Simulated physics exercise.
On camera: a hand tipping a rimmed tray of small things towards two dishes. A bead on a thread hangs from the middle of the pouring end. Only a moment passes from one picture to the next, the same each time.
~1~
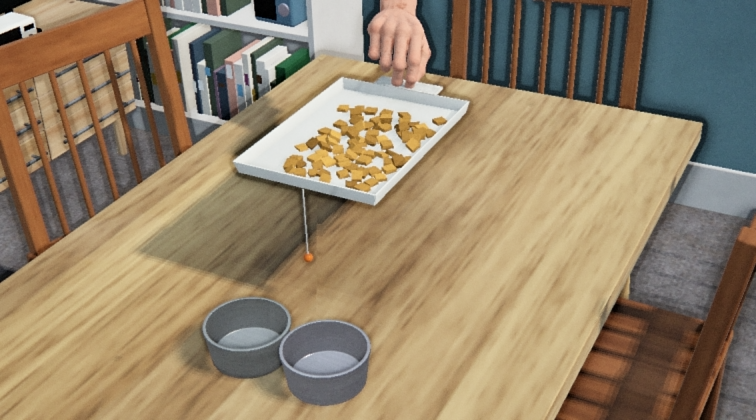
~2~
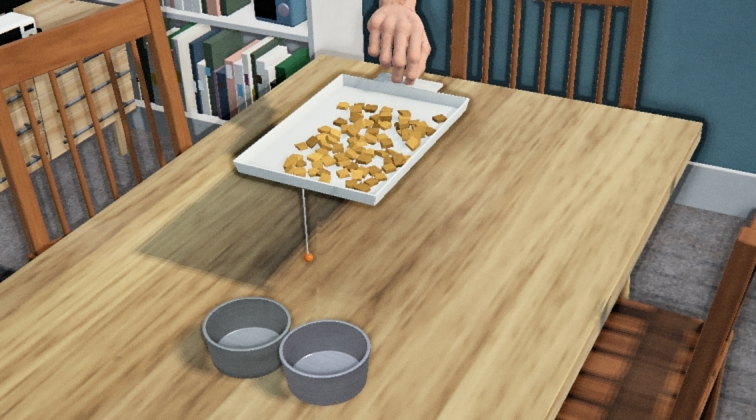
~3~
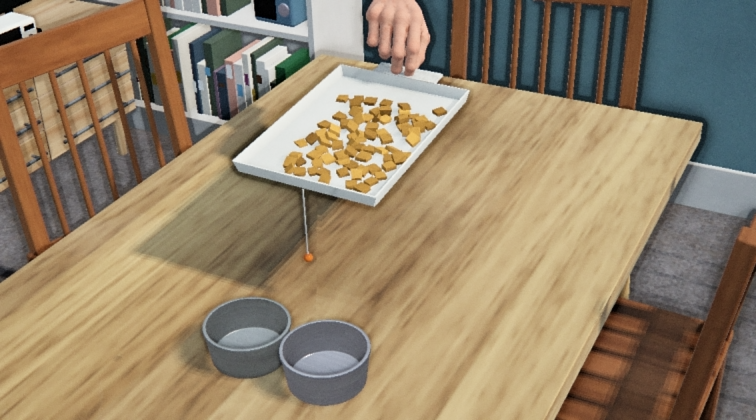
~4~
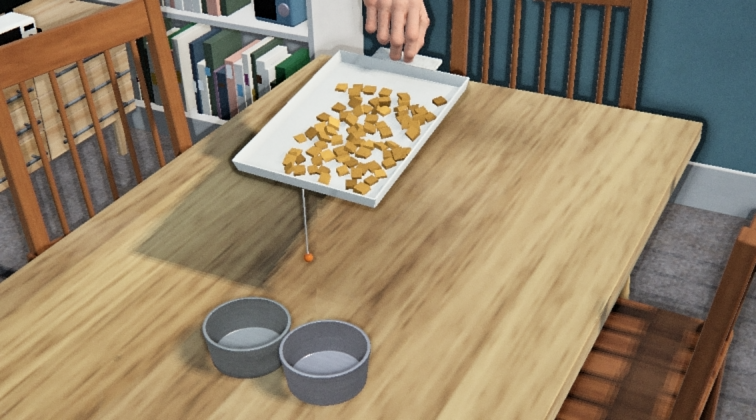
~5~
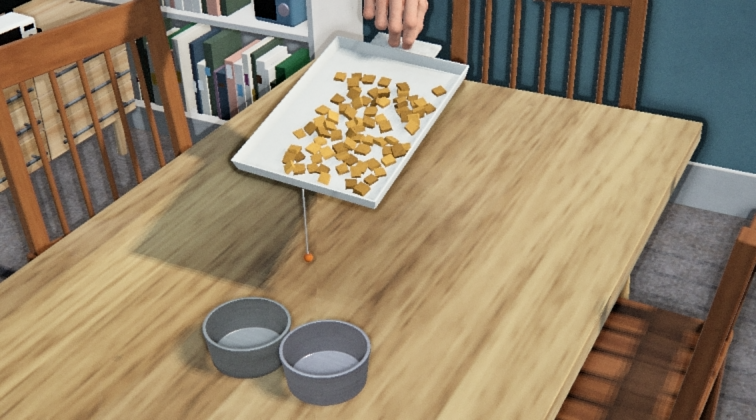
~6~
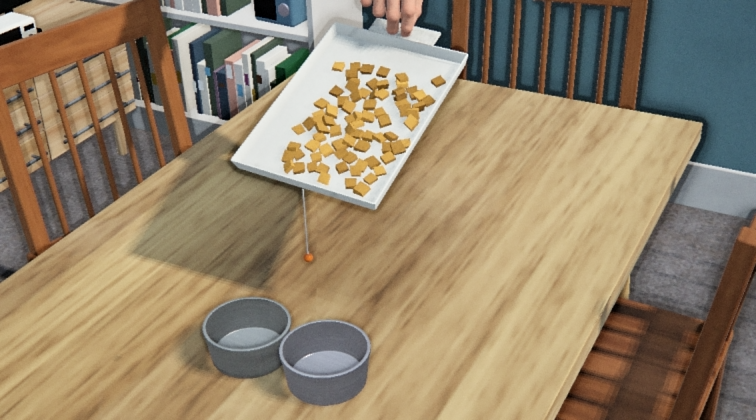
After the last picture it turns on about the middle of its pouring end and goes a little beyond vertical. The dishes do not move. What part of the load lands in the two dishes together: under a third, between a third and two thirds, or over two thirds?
Together they catch under a third.
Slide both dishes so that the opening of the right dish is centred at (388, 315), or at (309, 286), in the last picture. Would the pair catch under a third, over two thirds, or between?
One: More than two thirds. Two: In the middle band.
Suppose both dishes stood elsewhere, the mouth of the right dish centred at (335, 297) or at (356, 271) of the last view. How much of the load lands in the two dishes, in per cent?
The first gives 80 %, the second 20 %.
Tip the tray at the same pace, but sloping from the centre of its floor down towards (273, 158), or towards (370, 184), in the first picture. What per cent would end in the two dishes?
Roughly 0 per cent, and 0 per cent.
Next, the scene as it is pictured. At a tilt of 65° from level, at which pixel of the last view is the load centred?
Around (335, 174).
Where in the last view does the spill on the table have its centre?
Around (336, 325).
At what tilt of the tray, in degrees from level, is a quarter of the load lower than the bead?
Near 85 degrees.
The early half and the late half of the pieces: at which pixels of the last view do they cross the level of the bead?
Around (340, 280) and then (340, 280).
Just after the last frame, tray tipped steeply; almost all on the tray; just a few in the air.
A moment on, tray tipped past a quarter turn; about a tenth on the tray; roughly two thirds outside both; roughly a quarter in the air.
Further on, tray tipped past a quarter turn; just a few in the left dish; almost all outside both.
When it is over, tray tipped past a quarter turn; not one in the right dish; just a few in the left dish; almost all outside both.
